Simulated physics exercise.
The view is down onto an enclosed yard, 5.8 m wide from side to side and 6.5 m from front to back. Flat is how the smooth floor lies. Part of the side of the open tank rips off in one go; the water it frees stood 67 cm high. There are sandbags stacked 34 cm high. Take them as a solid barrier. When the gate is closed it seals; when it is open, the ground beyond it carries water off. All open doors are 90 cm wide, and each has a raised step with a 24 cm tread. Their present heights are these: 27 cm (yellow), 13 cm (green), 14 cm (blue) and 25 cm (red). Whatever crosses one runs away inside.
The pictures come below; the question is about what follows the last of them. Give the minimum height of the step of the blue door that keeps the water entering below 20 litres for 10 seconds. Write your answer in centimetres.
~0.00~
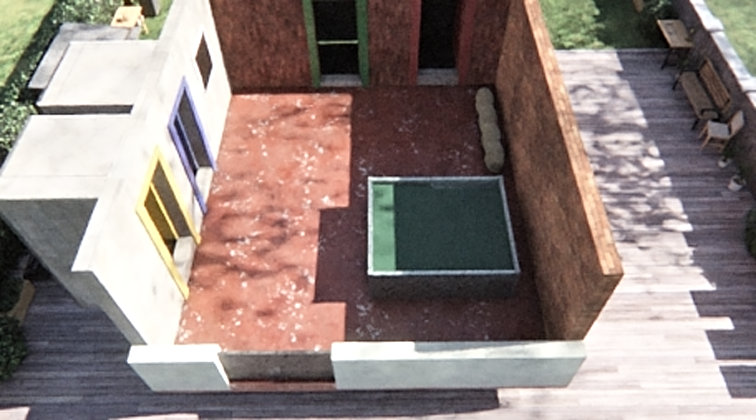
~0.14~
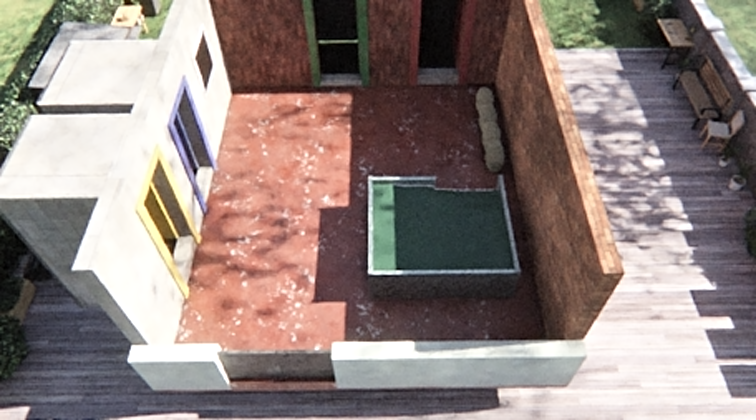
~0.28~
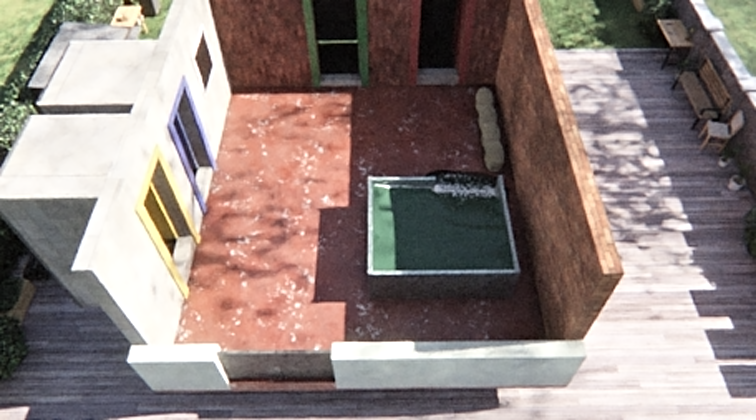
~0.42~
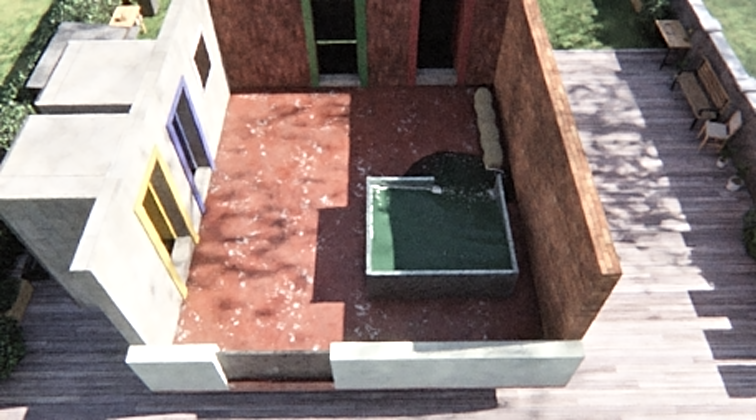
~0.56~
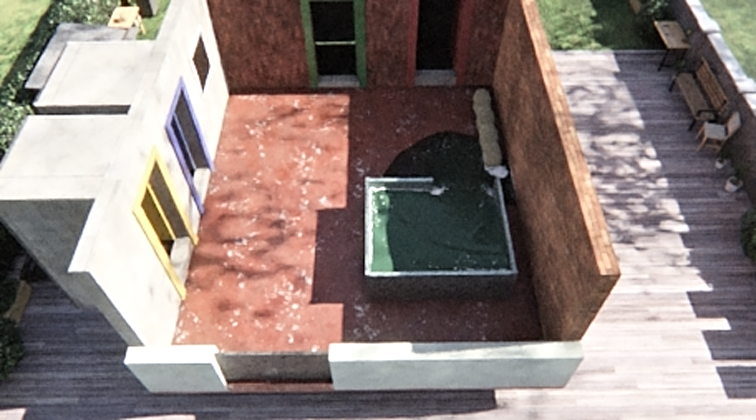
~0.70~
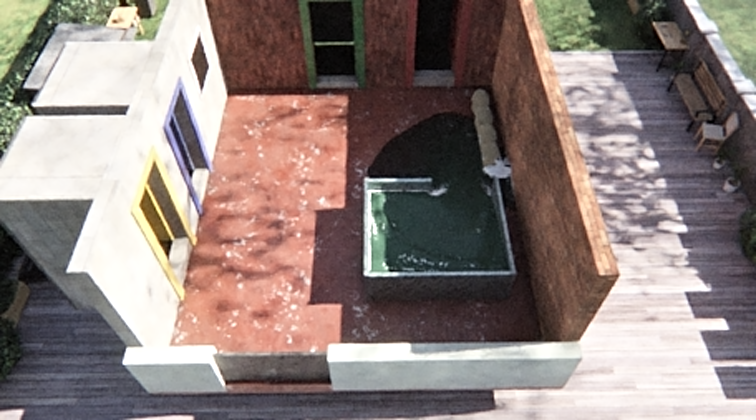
Minimum height: About 6 cm.
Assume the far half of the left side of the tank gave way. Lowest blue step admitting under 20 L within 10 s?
That way, roughly 20 cm.
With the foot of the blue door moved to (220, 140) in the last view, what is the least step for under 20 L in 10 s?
Roughly 13.0 cm.
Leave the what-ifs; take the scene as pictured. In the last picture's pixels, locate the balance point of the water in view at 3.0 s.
(427, 176).
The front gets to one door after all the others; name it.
Answer: Yellow.
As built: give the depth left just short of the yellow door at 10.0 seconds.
Lab note: Depth approx. 5.0 cm.
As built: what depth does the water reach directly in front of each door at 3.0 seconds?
Door by door, in centimetres - yellow 0, green 13, blue 0, red 31.
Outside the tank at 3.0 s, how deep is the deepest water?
Max depth: Around 34 cm.
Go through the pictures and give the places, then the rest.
In the first picture, still water, 67 cm deep, in the open tank at (439, 225); the blue door at (195, 153) is dry.
In the second picture, the gap is on the far side, the front 0.3 m out at a hidden place; the back of the open tank holds 67 cm.
In the third picture, the front is at (437, 174), 0.8 m from the gap on the far side; 1.0 m2 of floor is wet, 67 cm left at the back.
In the fourth picture, water pours out on the far side and has run 1.3 m, to (446, 154); about 8 cm deep outside, 67 cm at the back.
In the fifth picture, the front is at (440, 136), 1.9 m from the gap on the far side; 3.1 m2 of floor is wet, 62 cm left at the back.
In the sixth picture, the front is at (442, 116), 2.5 m from the gap on the far side; 4.3 m2 of floor is wet, 56 cm left at the back; the blue door at (191, 155), 4.8 m from the gap, is still 3.4 m from the nearest water.
After 1.4 s water covers 25 % of the floor, deepest (42 cm) near (490, 178); it has not reached the blue door.
After 3.0 s water covers 40 % of the floor, deepest (34 cm) near (490, 86); it has not reached the blue door.
After 10.0 s water covers 95 % of the floor, deepest (14 cm) near (165, 370); 8 cm at the blue door, 0 litres in over its 14 cm step.
At the blue door as built, the water arrived by 4.1 s and peaked near 10 cm at 5.2 s.
Run again over the same 10 s with other heights there, 27 litres in over 5.5 cm, 9 litres over 7.5 cm. The limit of 20 litres is kept from about 6 cm up.
